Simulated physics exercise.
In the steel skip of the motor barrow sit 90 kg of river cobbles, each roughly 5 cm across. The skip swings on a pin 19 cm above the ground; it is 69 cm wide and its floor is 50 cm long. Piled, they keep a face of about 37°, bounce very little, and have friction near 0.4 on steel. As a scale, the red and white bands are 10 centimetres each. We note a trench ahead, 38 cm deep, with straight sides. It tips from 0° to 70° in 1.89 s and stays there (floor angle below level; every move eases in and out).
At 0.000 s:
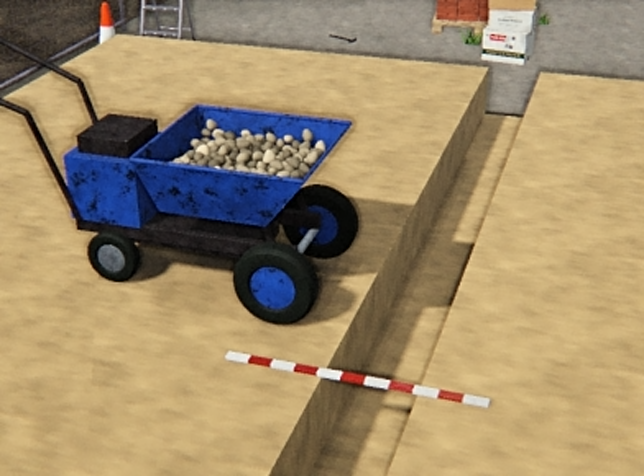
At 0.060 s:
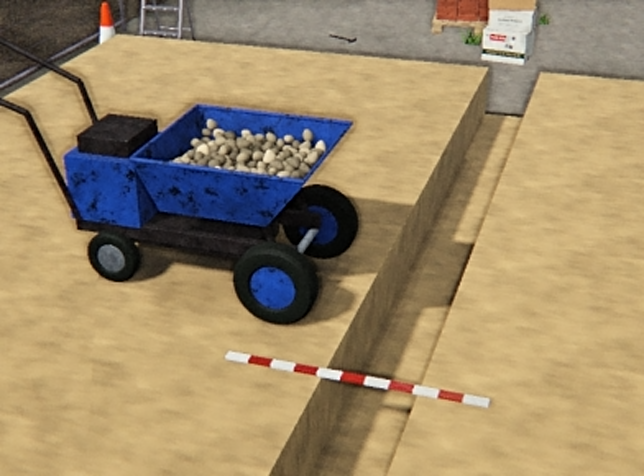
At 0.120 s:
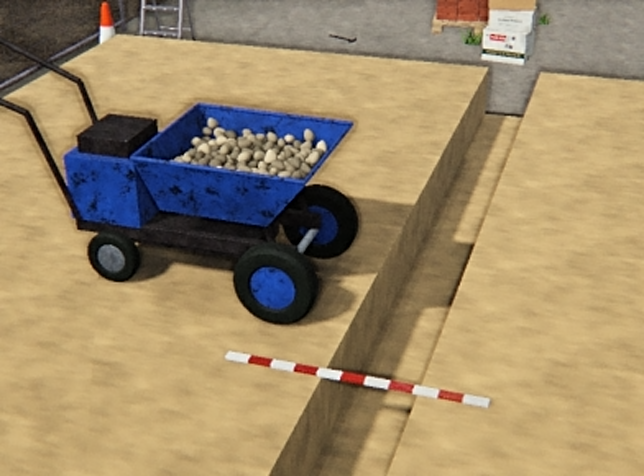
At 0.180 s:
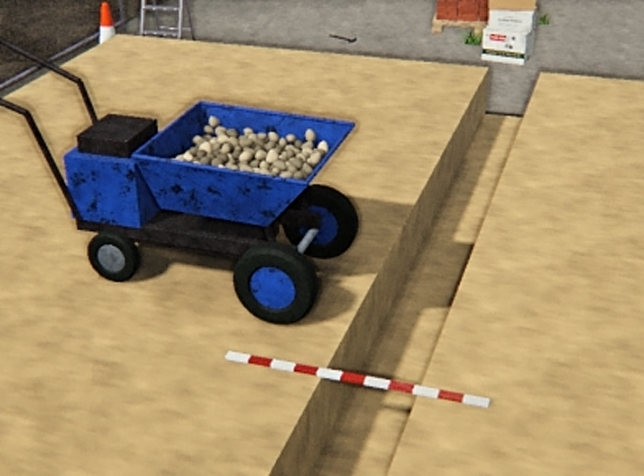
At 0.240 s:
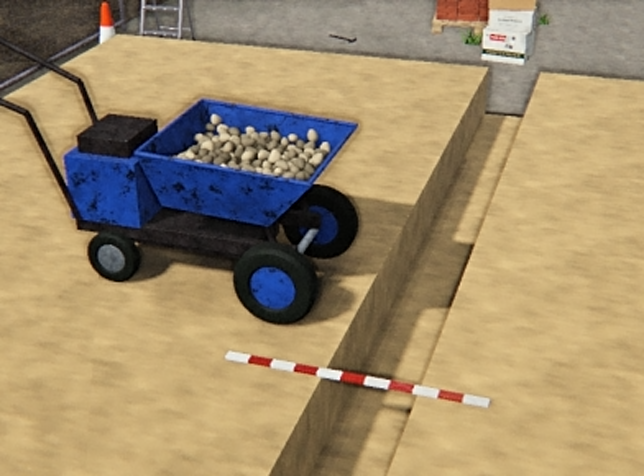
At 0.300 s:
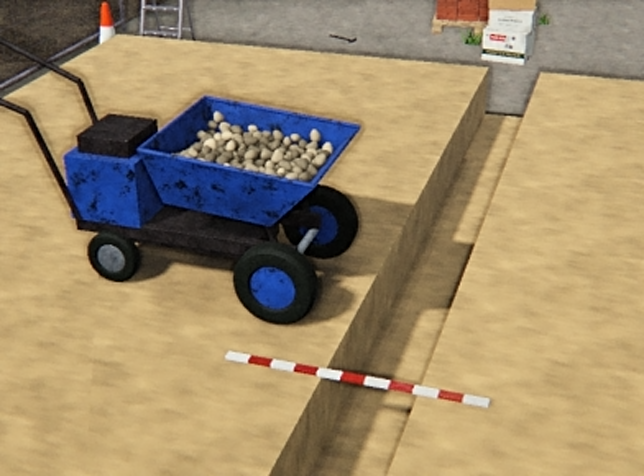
A blue skip full of pale, rounded stones tilts very slightly on its motor barrow, its rear edge rising a little in a slow, smooth movement. The view looks down from above at an angle onto sandy ground, with an orange cone and ladder by the grey surface behind. The barrow's wheels, the straight trench to its right, the red-and-white banded pole across it and the camera stay still.
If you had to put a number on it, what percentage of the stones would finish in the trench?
I'd put it at about 64 percent.
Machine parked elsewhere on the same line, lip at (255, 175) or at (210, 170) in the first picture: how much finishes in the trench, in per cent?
I'd expect close to 100 per cent at the first and 75 per cent at the second.
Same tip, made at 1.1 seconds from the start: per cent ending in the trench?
My guess is near 50 percent.
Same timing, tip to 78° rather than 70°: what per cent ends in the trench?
In that case around 60 percent.
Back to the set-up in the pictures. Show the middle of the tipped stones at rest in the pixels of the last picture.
Somewhere near pixel (431, 363).
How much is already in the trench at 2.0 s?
Some 30 per cent.
After 1.4 s the floor is at 59°; 99 % in the skip, 1 % in the trench; the foremost stones are at (410, 255).
After 2.0 s the floor is at 70°; 48 % in the skip, 29 % in the trench, 23 % past the trench; the foremost stones are at (525, 304).
After 2.3 s the floor is at 70°; 21 % in the skip, 43 % in the trench, 36 % past the trench; the foremost stones are at (589, 318).
After 4.3 s the floor is at 70°; 0 % in the skip, 64 % in the trench, 36 % past the trench; the foremost stones are at (616, 318).
